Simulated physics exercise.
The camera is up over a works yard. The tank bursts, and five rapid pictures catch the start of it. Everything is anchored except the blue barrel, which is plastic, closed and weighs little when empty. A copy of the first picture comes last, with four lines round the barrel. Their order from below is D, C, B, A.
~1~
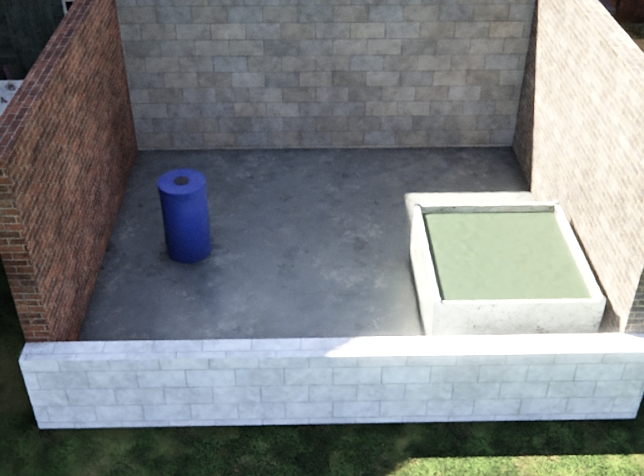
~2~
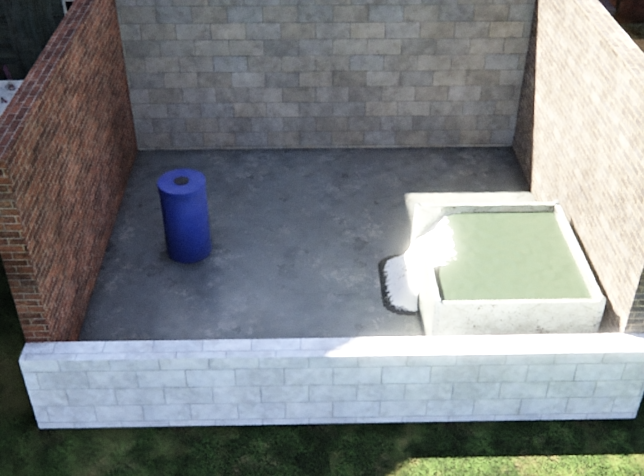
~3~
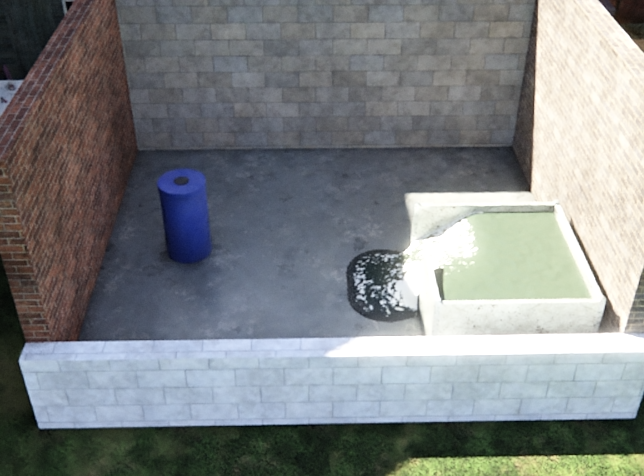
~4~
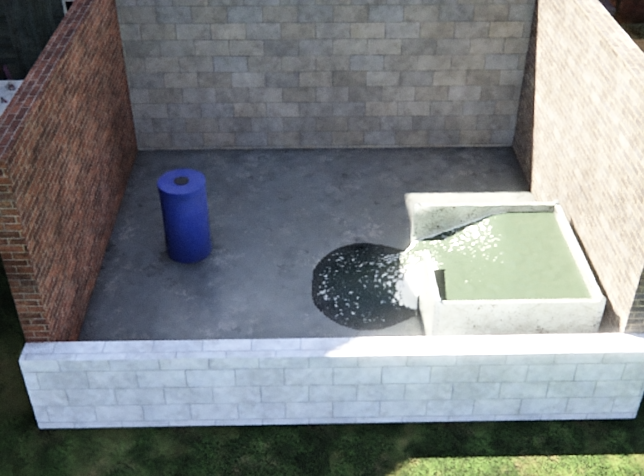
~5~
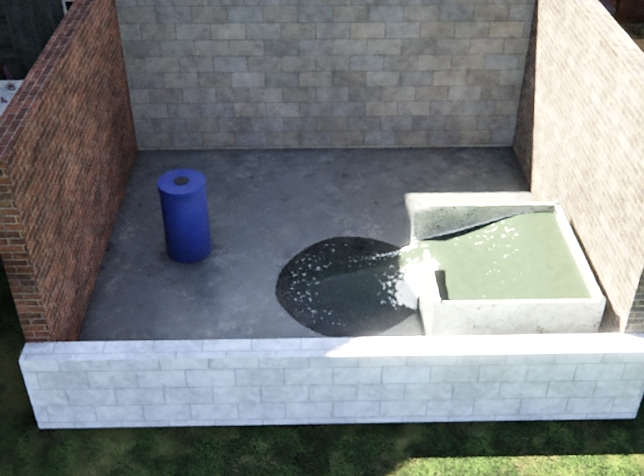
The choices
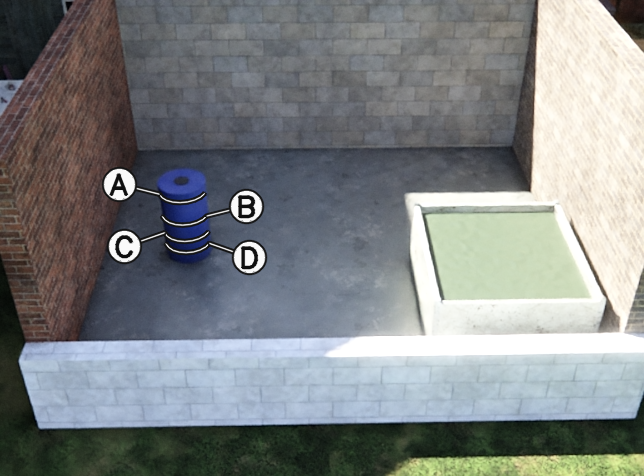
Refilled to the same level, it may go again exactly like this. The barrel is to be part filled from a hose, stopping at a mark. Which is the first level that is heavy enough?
C is the one.
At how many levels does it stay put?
Three.
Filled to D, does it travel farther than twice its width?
No.
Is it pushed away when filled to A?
No.
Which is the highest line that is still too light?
D it is.
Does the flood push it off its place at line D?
Yes, that goes wrong.
In white, A at (180, 202); B at (182, 225); C at (184, 241); D at (186, 252); from the bottom up D, C, B, A.
For line A, it does not move.
For line B, it does not move.
For line C, it does not move.
For line D, it is pushed about its own width away.
